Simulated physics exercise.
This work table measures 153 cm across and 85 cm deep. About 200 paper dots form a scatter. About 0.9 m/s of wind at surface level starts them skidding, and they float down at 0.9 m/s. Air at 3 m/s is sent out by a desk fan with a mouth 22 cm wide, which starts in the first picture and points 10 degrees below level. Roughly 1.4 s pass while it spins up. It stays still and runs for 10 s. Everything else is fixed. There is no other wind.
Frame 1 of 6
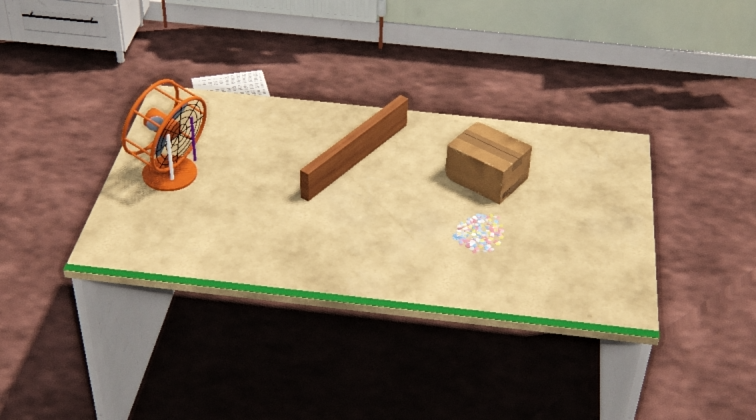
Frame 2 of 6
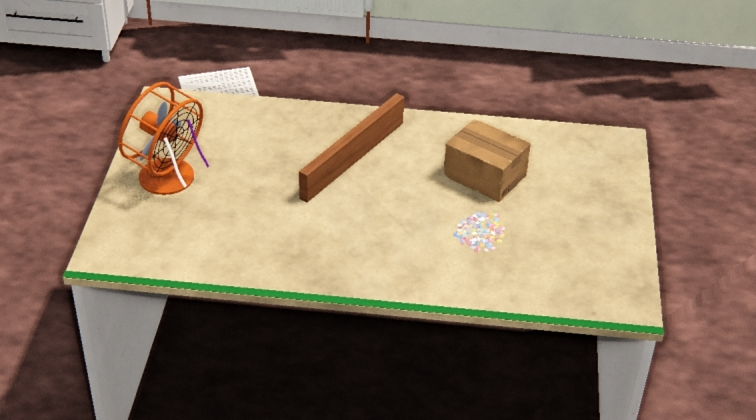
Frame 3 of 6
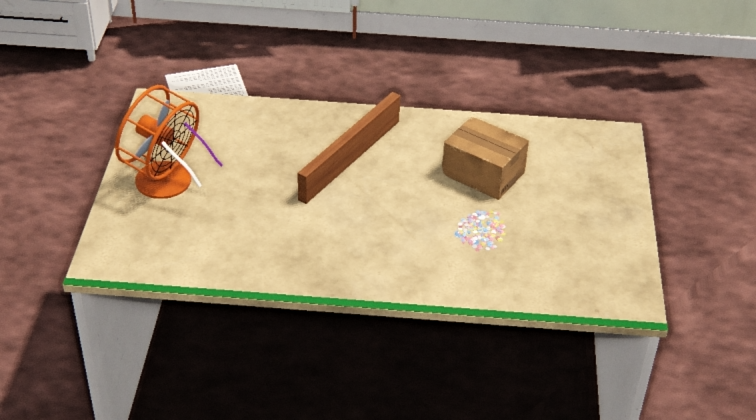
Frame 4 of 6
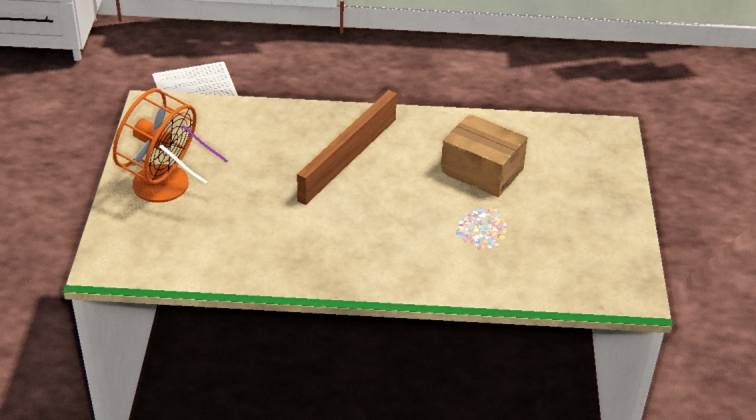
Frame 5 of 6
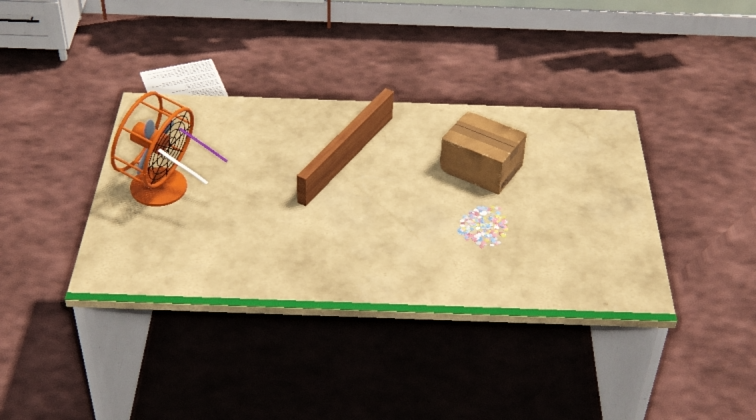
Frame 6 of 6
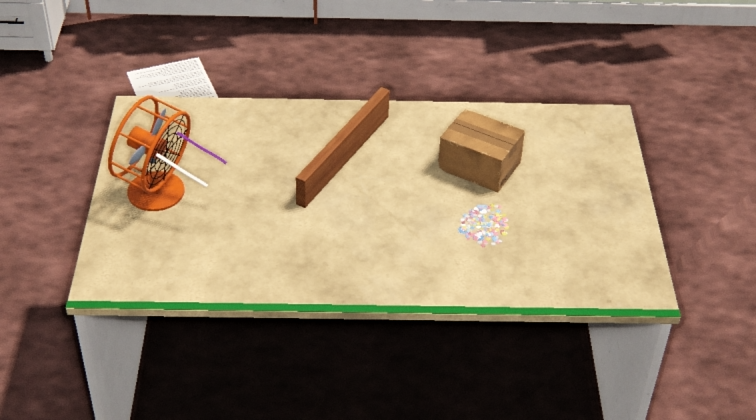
On a pale work table with a green front edge, an orange desk fan stands left of an upright wooden board, a box and a scatter of pastel paper dots. The fan's hanging white and purple ribbons lift and stream out toward the right, while the dots stay still as the view shifts slightly.
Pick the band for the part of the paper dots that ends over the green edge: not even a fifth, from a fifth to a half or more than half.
Not even a fifth.
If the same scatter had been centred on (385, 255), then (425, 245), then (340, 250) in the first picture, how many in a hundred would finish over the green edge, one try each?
Going through the three spots in order, you'd get 40 percent, 0 percent and 70 percent.
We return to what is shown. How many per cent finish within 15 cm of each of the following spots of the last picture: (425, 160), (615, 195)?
Estimates in listed order: 0 %; 20 %.
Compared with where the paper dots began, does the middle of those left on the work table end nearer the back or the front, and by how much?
Direction: Rearward; shift: About 5 cm.
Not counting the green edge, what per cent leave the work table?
My best guess is roughly 60 %.
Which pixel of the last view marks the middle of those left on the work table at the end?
Their middle sits at about (591, 215) in the last picture.
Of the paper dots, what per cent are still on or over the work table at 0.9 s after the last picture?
Roughly 90 per cent.
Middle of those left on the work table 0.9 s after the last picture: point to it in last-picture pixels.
Around pixel (613, 220).
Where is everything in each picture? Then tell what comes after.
In the first frame, the middle of the paper dots is near (478, 234), none has stirred yet and the mouth of the desk fan is at (165, 126).
In the second frame, the middle of the paper dots is near (479, 231), none has stirred yet and the green edge is centred on (359, 306).
In the third frame, the middle of the paper dots is near (480, 230), none has stirred yet, the top of a box is at (487, 141) and the top of a board is at (351, 132).
In the fourth frame, the middle of the paper dots is near (481, 228) and none has stirred yet.
In the fifth frame, the middle of the paper dots is near (483, 226) and none has stirred yet.
In the sixth frame, the middle of the paper dots is near (483, 224) and none has stirred yet.
Then, 0.9 s after the last picture, 98 % are on the move or not yet settled, 0 % are over the green edge; the middle of those still in play is near (618, 223).
Then, 2.1 s after the last picture, 44 % are on the move or not yet settled, 0 % are over the green edge; the middle of those still in play is near (588, 218).
Then, 4.4 s after the last picture, 36 % are on the move or not yet settled, 0 % are over the green edge; the middle of those still in play is near (592, 219).
Then, 8.9 s after the last picture, at the end, 0 % are over the green edge; the middle of those still in play is near (591, 215).
